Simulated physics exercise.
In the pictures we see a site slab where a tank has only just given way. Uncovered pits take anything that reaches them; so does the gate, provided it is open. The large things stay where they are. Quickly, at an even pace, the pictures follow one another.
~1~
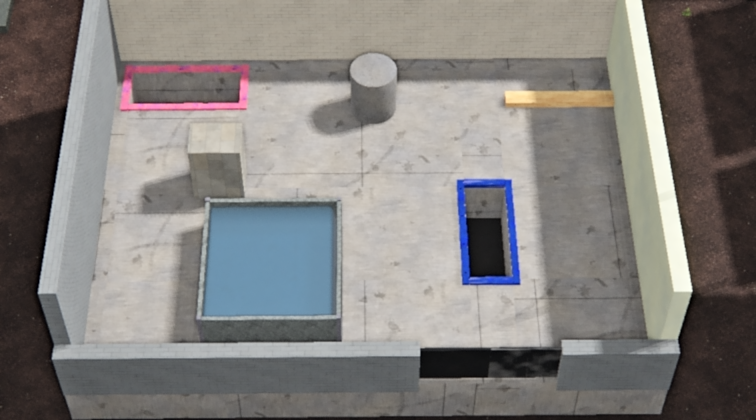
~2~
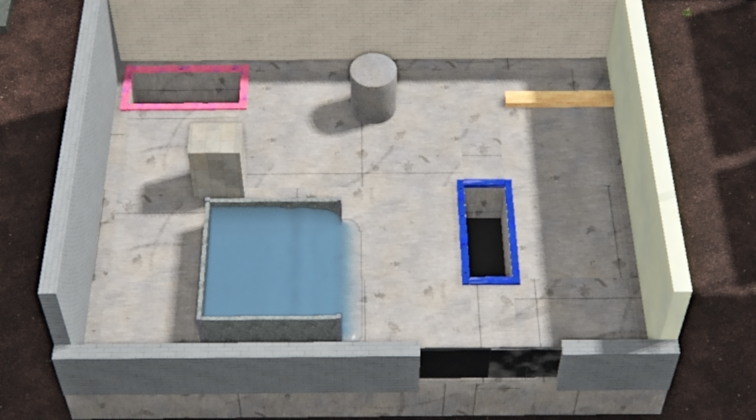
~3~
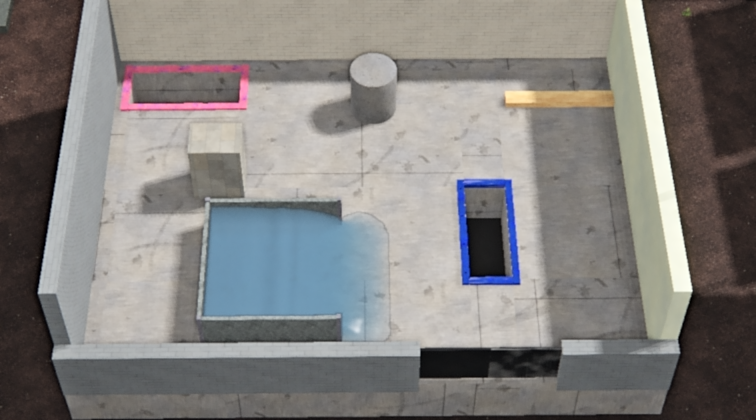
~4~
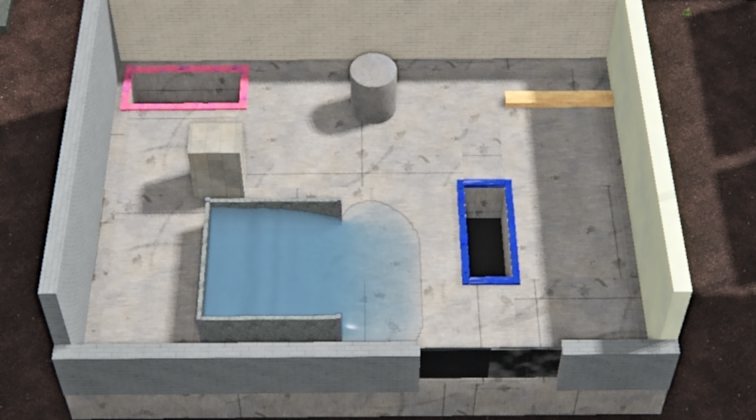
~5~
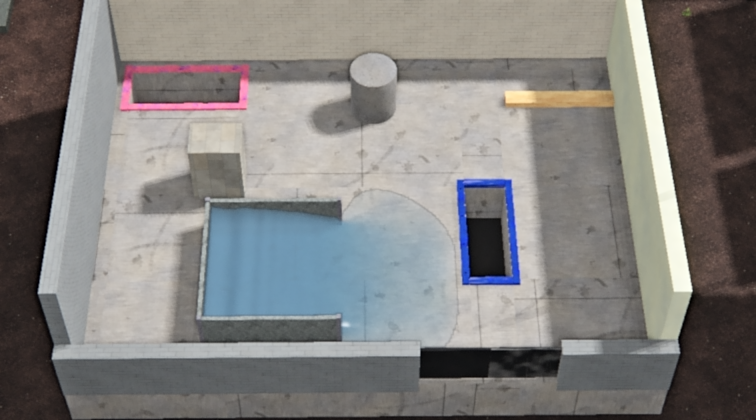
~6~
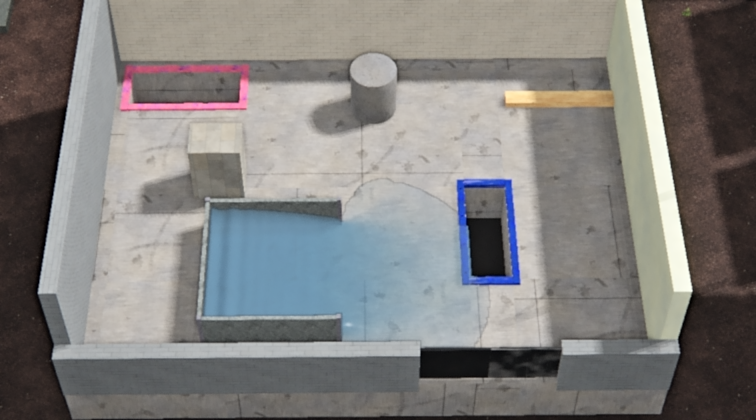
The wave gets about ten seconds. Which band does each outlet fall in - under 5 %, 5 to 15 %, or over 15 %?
Bands: The gate is in the under 5 % band; the blue pit is in the over 15 % band; the pink pit is in the under 5 % band.
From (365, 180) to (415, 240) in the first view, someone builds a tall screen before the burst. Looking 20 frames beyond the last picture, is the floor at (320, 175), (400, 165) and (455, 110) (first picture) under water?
Same order as asked - soaked, unsoaked, unsoaked.
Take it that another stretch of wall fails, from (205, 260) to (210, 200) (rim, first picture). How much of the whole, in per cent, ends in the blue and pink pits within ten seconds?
The blue pit takes 0 per cent and the pink pit 25 per cent.
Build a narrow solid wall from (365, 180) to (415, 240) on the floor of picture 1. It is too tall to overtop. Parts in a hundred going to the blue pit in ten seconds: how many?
Result, blue pit: Some 15 percent of the total.
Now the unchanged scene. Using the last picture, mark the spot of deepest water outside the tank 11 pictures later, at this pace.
Check close to (652, 367).
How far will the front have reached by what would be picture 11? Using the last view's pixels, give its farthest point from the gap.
The front should reach about (620, 316).
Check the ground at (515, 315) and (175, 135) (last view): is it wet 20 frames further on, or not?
Readings, in sequence: Waterlogged then unreached.
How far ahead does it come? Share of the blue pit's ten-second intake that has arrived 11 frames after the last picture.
Close to 55 percent.
A moment on, water covers 25 % of the floor; the gate 0 %, the blue pit 6 %, the pink pit 0 %.
Next, water covers 30 % of the floor; the gate 0 %, the blue pit 16 %, the pink pit 0 %.
Then, water covers 35 % of the floor; the gate 0 %, the blue pit 25 %, the pink pit 0 %.
Later, water covers 55 % of the floor; the gate 0 %, the blue pit 28 %, the pink pit 0 %.
In the end, water covers 75 % of the floor; the gate 0 %, the blue pit 29 %, the pink pit 0 %.
